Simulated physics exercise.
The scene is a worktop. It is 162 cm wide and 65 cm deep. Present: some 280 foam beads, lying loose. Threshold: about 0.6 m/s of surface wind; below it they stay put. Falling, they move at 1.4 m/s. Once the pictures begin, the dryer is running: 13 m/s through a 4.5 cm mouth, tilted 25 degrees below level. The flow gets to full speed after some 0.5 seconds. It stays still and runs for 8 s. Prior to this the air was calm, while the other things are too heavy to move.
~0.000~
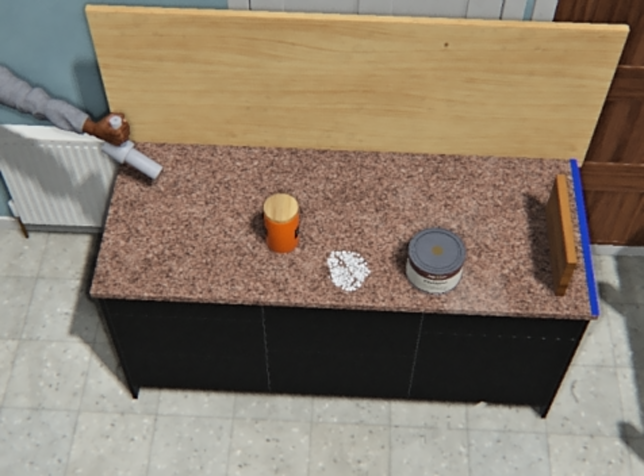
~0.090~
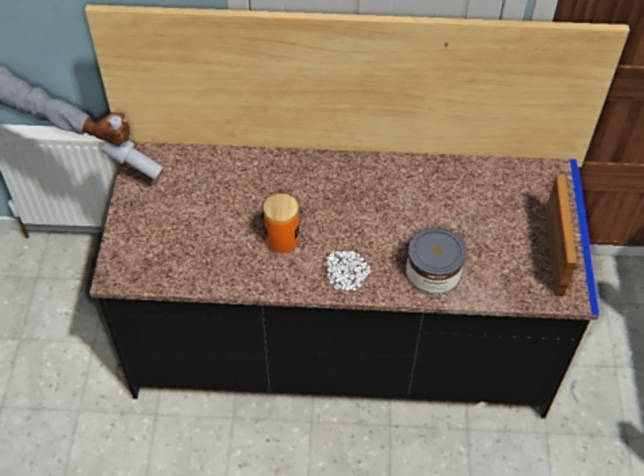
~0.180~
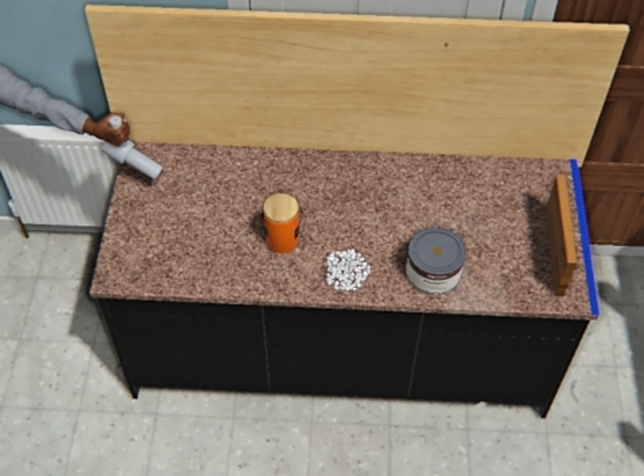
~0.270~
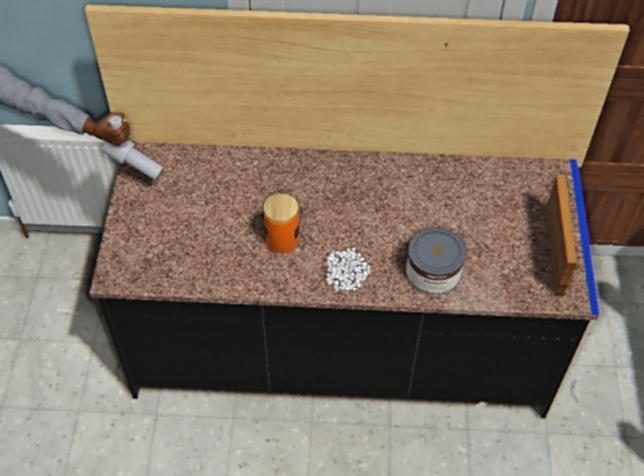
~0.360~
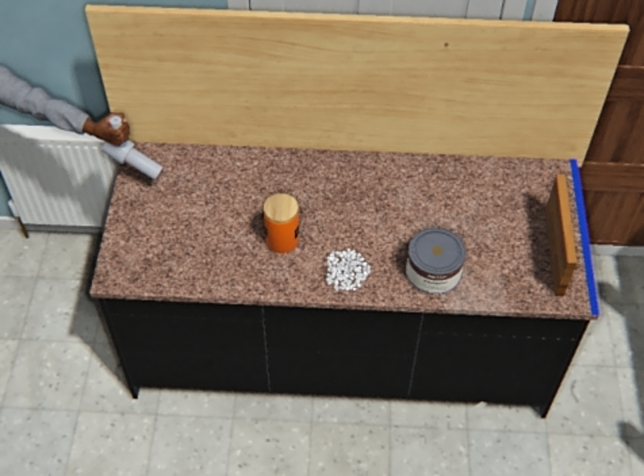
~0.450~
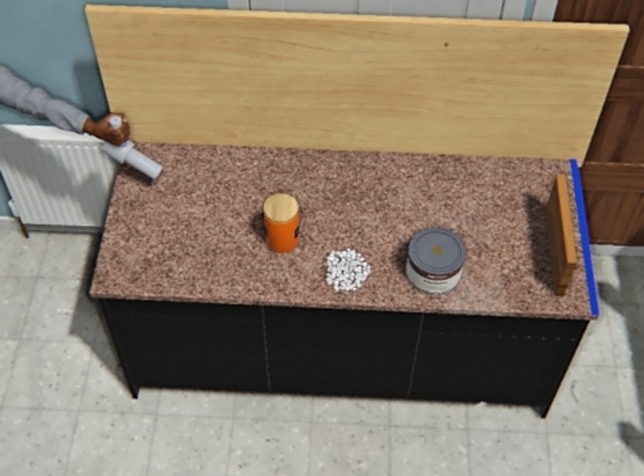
Small white foam beads lying almost still between an orange jar and a large tin while a hand holds a dryer at left.
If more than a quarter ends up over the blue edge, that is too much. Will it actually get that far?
No.
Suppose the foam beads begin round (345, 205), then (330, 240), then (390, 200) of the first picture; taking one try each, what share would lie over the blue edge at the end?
About 60, 15 and 80 in a hundred, in that order.
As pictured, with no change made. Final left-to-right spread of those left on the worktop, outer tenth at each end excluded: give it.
The middle group spans some 10 cm.
After 1.6 s, 0 % are over the blue edge; the middle of those still in play is near (347, 271); 15 % have settled or left.
After 2.6 s, 1 % are over the blue edge; the middle of those still in play is near (348, 272); 27 % have settled or left.
After 4.4 s, 4 % are over the blue edge; the middle of those still in play is near (348, 272); 51 % have settled or left.
After 8.0 s, at the end, 6 % are over the blue edge; the middle of those still in play is near (345, 274).
